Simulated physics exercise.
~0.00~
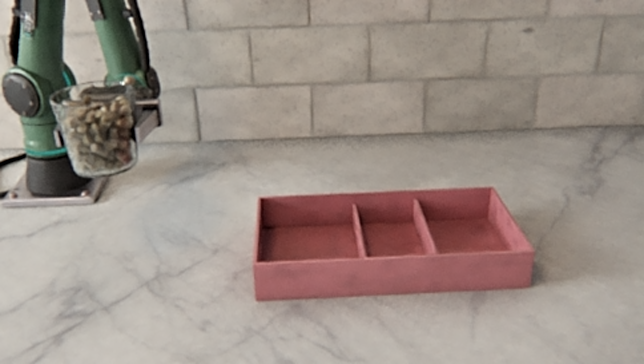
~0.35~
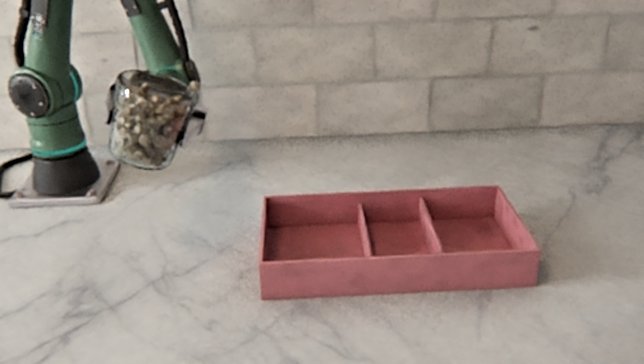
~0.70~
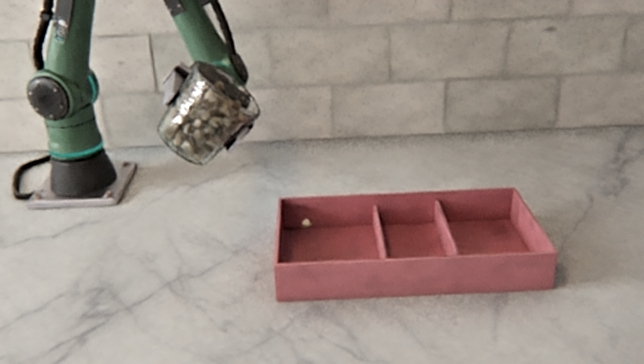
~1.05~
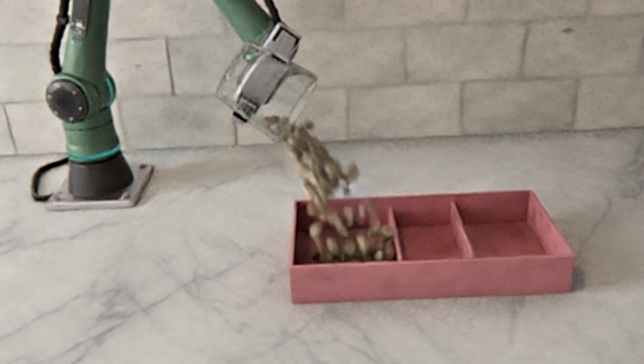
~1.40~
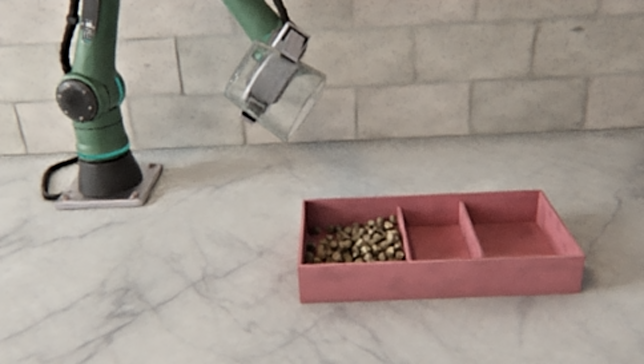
The clip shows a green robot arm moving a clear cup of small pebbles rightward and tipping it over a pink box with three compartments. The pebbles pour into the left compartment and settle there, while the arm holds the emptied cup above the box.
